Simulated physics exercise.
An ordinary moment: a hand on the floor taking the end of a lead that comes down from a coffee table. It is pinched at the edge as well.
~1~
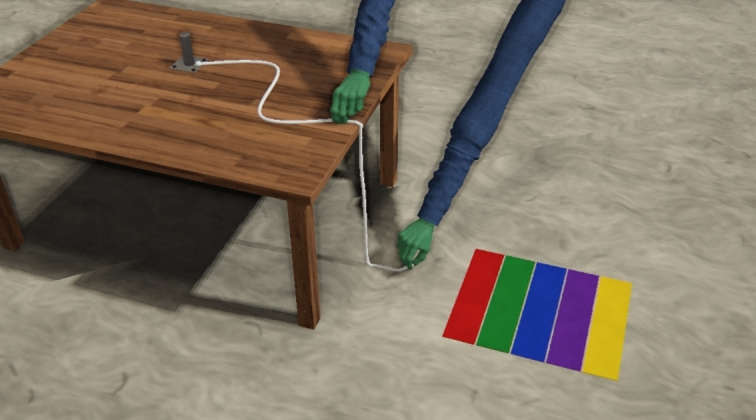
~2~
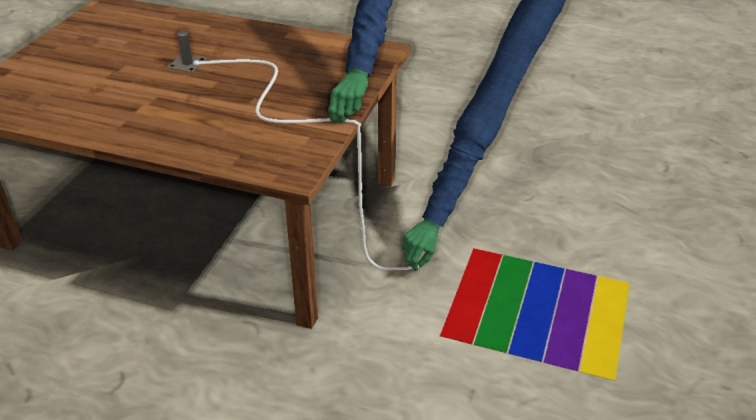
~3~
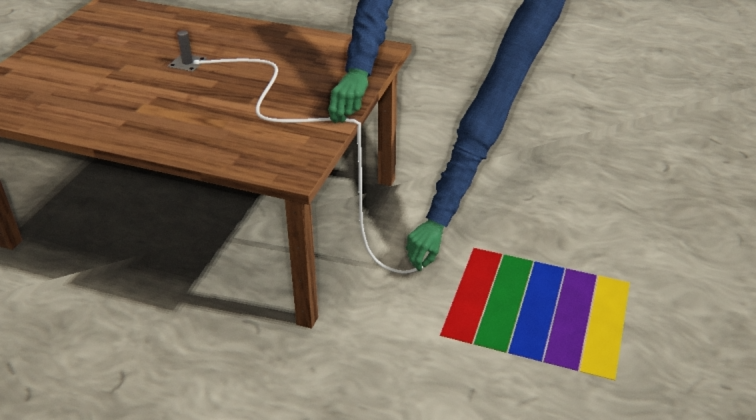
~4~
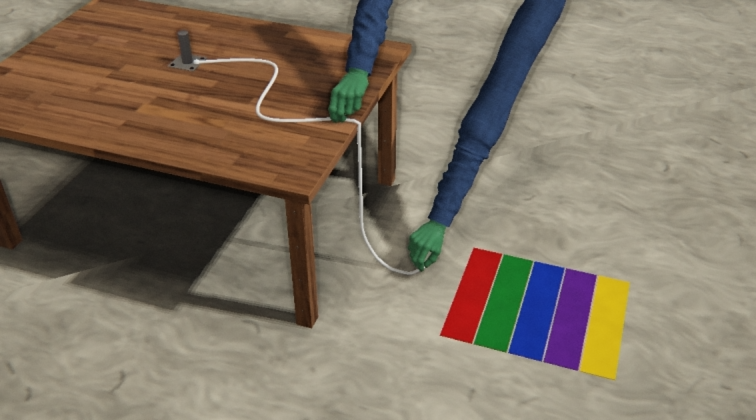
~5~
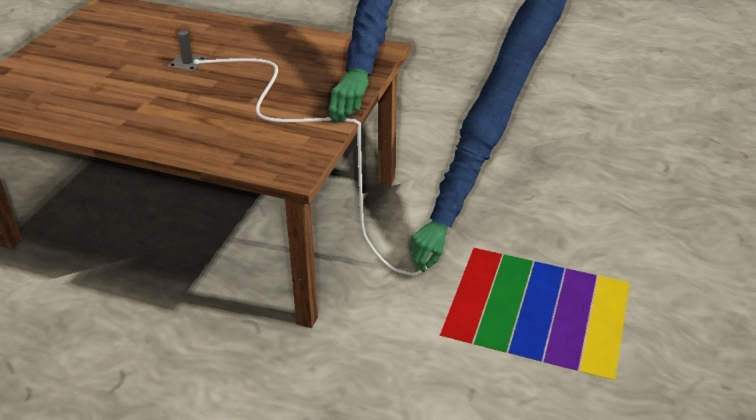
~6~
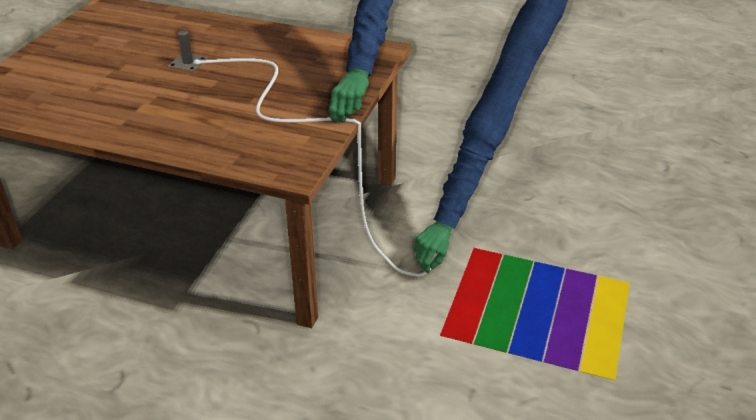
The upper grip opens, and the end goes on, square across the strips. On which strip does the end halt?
The end stops over the yellow strip.
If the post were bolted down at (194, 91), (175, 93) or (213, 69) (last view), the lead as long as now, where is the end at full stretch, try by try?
Try by try, around (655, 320), (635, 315) and (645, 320).
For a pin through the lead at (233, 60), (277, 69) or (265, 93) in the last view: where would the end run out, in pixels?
Try by try, around (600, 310), (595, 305) and (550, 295).
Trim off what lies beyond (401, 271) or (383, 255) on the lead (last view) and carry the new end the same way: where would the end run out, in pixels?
The places are (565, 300) and (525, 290).
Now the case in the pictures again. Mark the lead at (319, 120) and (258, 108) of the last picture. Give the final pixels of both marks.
At (402, 139), then (339, 104).
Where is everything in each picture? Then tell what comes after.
End (413, 265); red (464, 323); green (498, 331); blue (532, 340); purple (567, 349); yellow (603, 357), in the first frame.
End (418, 266); lead through (230, 61) (273, 81) (265, 119) (349, 121) (360, 187) (365, 247), in the second frame.
End (422, 267), in the third frame.
End (424, 267); lead through (231, 61) (273, 80) (265, 118) (349, 121) (361, 187) (369, 246), in the fourth frame.
End (426, 267), in the fifth frame.
End (430, 268); lead through (231, 61) (273, 80) (266, 118) (350, 121) (361, 187) (375, 246), in the sixth frame.
Early on, end near (550, 296); over blue.
Midway, end near (588, 305); over purple.
At the end of the slack, end near (610, 310); over yellow. It gets as far as the yellow strip.
